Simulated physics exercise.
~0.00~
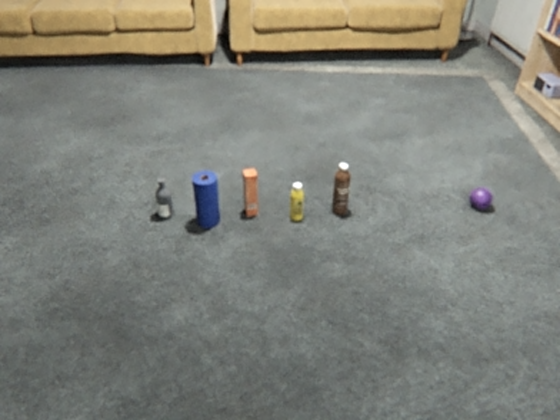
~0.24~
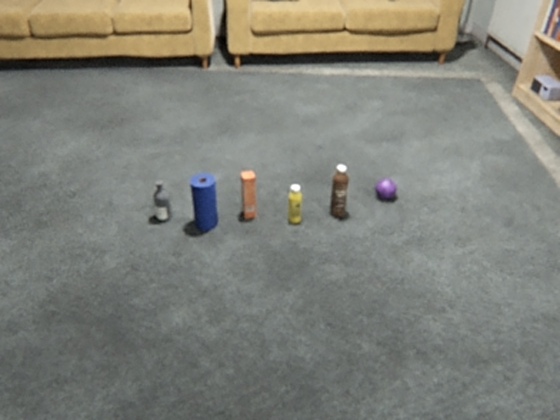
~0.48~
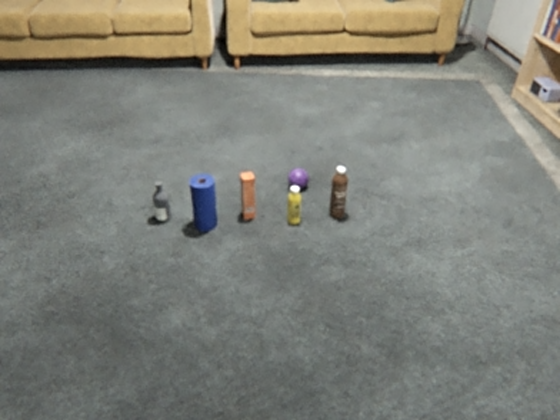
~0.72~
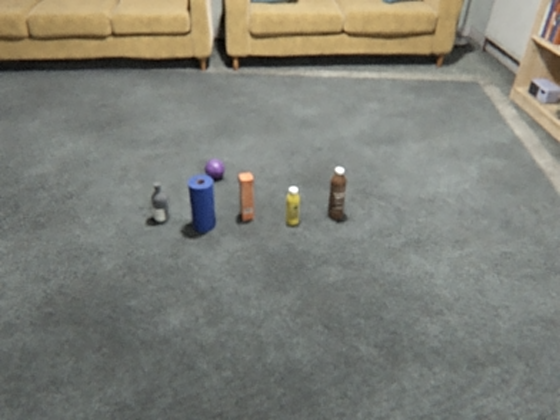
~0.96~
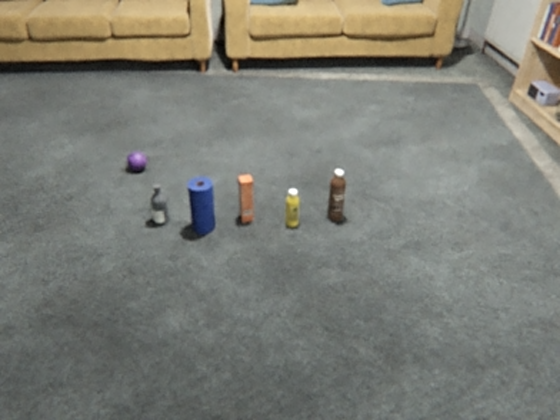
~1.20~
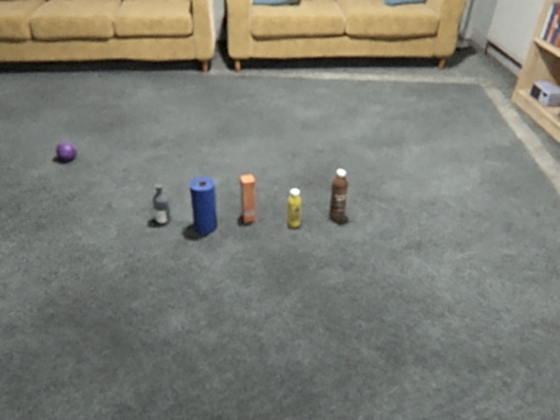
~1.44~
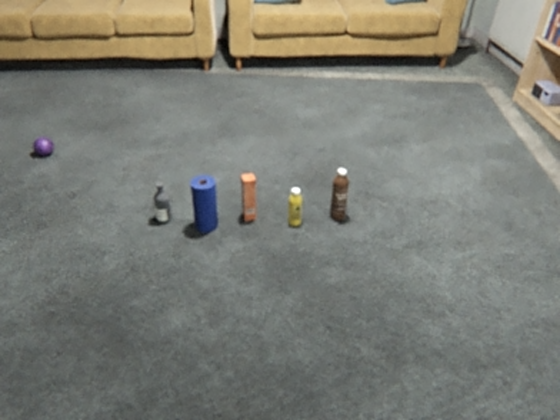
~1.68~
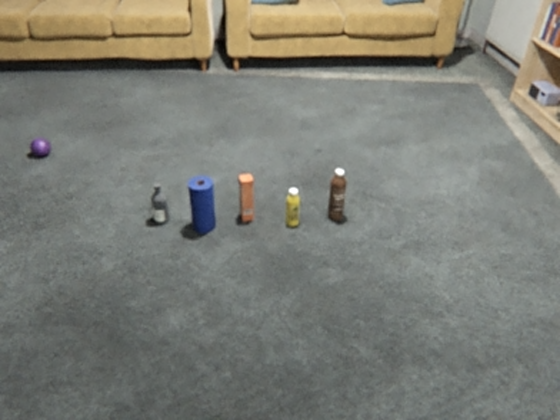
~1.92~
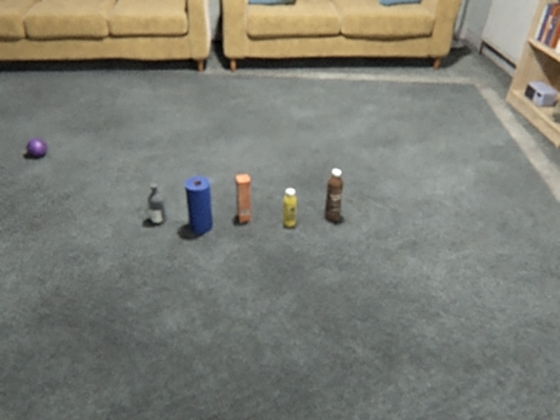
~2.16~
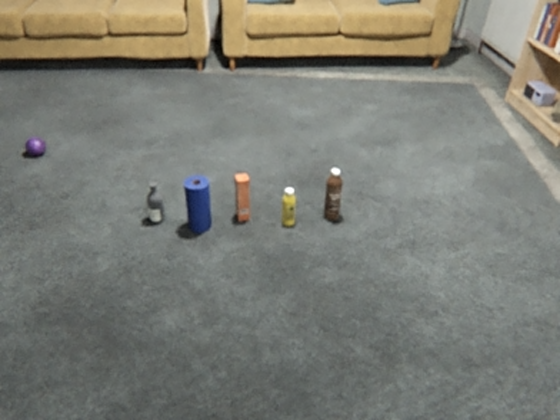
Blue roll, carton and three bottles standing on grey carpet as a purple ball rolls left behind them, stopping at far left.
